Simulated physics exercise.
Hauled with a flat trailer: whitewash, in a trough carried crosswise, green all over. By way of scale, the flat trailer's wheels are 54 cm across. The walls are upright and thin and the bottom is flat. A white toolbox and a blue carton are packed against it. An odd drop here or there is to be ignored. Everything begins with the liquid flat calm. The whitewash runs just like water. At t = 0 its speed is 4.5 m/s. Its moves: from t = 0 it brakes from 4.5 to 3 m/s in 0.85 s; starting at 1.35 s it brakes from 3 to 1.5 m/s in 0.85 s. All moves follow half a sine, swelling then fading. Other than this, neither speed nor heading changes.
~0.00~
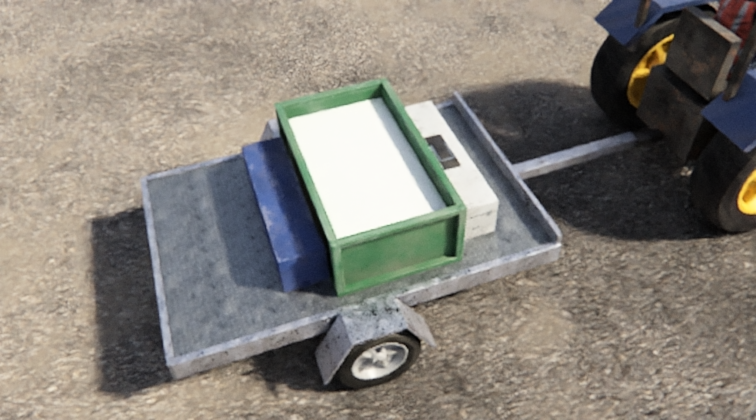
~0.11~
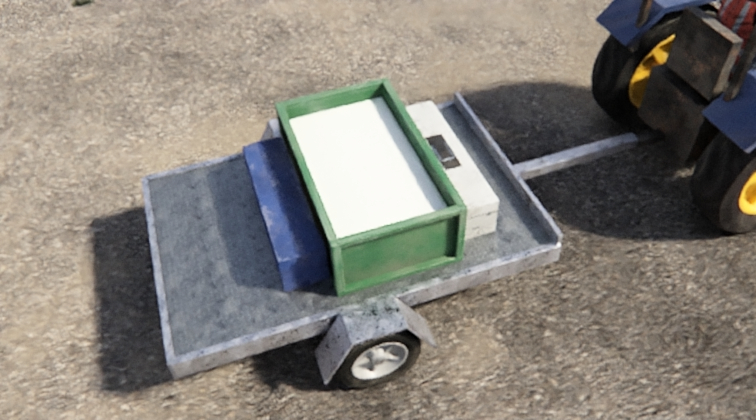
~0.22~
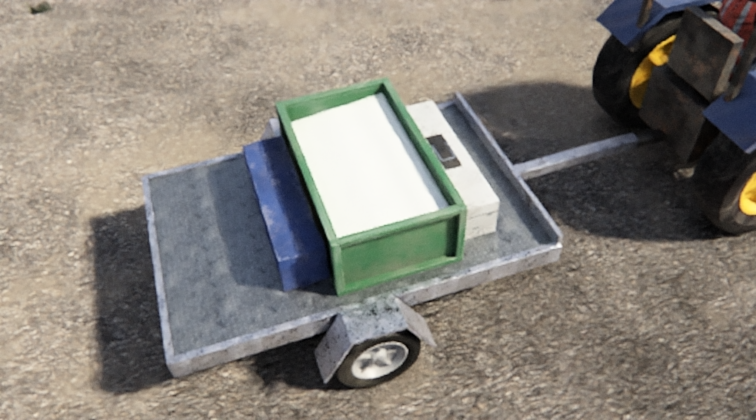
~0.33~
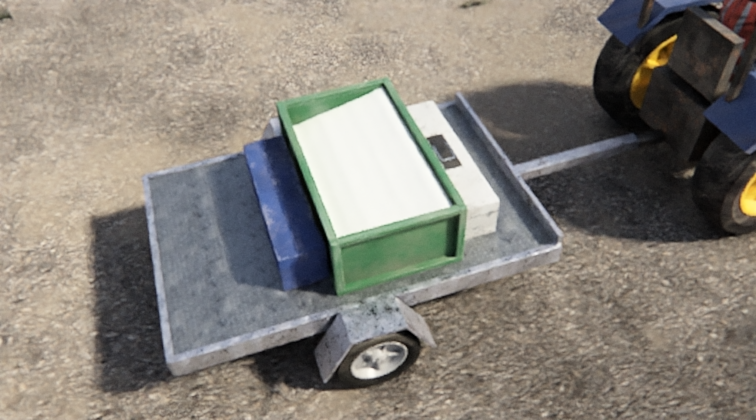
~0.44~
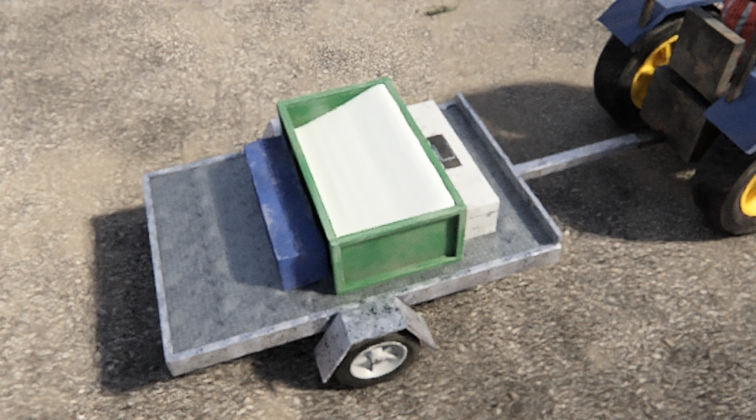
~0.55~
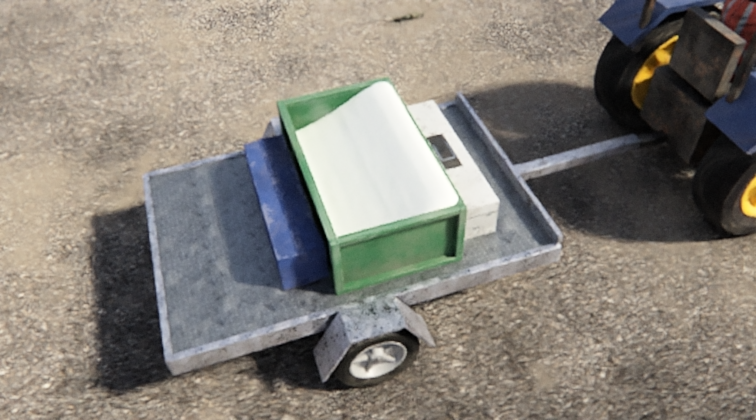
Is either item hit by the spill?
Well, the white toolbox takes the hit and the blue carton is left alone.
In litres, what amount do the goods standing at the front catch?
It catches around 19 L.
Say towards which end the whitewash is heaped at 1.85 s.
Tilt: Towards the forward end.
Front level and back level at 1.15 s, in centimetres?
It reads roughly 24 cm up front and 44 cm at the back.
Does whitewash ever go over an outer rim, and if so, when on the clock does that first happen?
At about 0.9 s on the clock.
By 1.15 s front 23 cm, middle 28 cm, back 44 cm above the floor; the loss stands at 2 per cent, over the front.
By 1.85 s front 45 cm, middle 26 cm, back 15 cm above the floor; the loss stands at 2 per cent, over the front.
By 2.75 s front 24 cm, middle 31 cm, back 28 cm above the floor; the loss stands at 9 per cent, over the front.
By 5.18 s the loss stands at 9 per cent, over the front; the white toolbox has caught 19 litres and the blue carton nothing.
